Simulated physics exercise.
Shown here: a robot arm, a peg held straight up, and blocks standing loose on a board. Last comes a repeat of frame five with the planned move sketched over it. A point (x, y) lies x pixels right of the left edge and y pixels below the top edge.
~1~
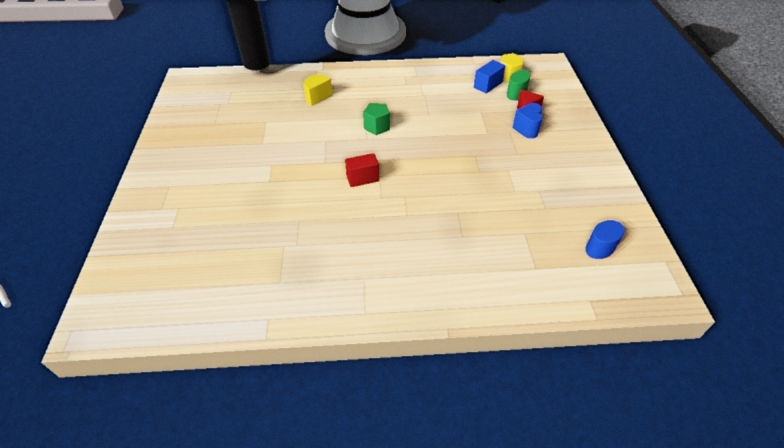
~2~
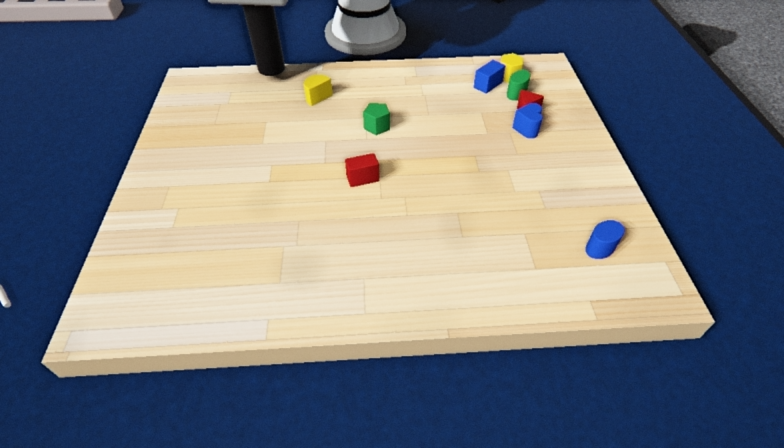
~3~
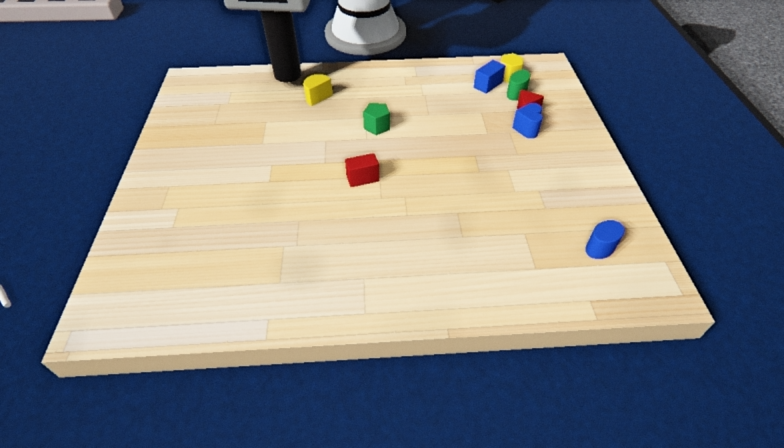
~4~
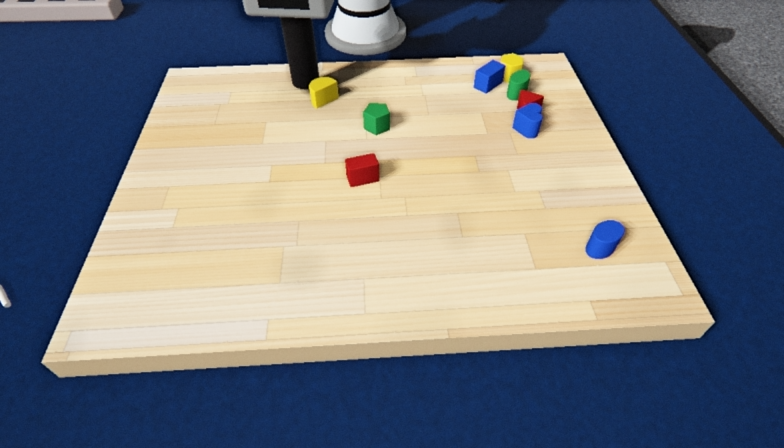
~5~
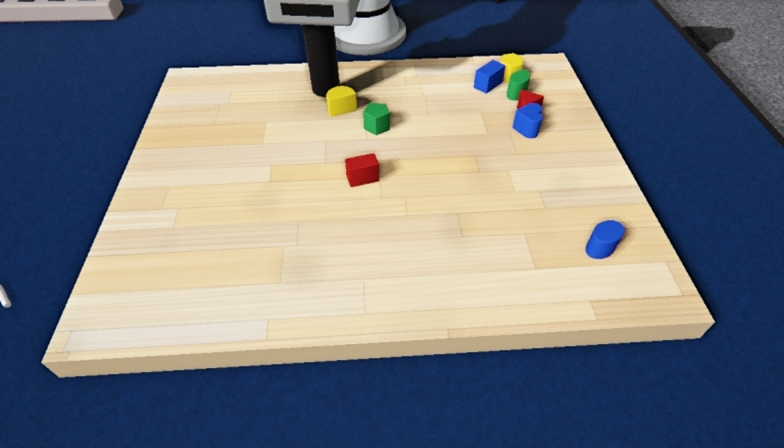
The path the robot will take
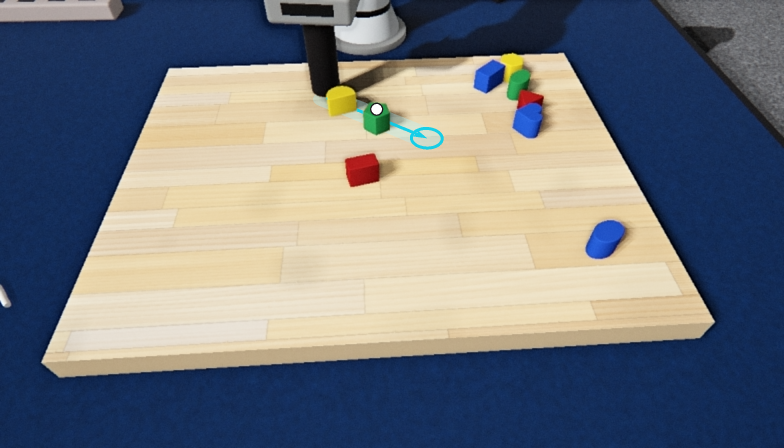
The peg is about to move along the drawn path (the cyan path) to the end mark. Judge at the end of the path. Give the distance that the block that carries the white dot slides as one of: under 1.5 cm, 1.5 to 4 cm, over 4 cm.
Over 4 cm.
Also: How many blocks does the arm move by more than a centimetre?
Going by the path, two of them shift by more than about 1 cm.
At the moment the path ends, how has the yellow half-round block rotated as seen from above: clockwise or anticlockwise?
Clockwise, from overhead.
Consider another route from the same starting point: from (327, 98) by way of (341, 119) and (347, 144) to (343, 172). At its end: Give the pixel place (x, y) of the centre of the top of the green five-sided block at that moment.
It should be at about (391, 113).
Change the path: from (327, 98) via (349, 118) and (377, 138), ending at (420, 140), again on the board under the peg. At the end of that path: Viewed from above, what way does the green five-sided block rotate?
It makes a counterclockwise turn.
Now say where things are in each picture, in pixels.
The first frame shows peg tip (257, 64); block tops, yellow half-round block (315, 80); green five-sided block (377, 109).
The second frame shows peg (272, 69); blocks unchanged.
The third frame shows peg (288, 75); blocks unchanged.
The fourth frame shows peg (306, 82); yellow half-round block (321, 83).
The fifth frame shows peg (326, 89); yellow half-round block (340, 92); green five-sided block (377, 109).
Path on the board, from (327, 98) directly to (427, 138); the dot is on the green five-sided block.
On the path given first. One third of the way, peg (359, 102); yellow half-round block (369, 107), turned 30° clockwise; green five-sided block (391, 118).
Two thirds of the way, peg (392, 115); yellow half-round block (379, 121), turned 60° clockwise; green five-sided block (404, 126).
At the end, peg (427, 129); yellow half-round block (379, 121), turned 60° clockwise; green five-sided block (408, 133), turned 25° clockwise.
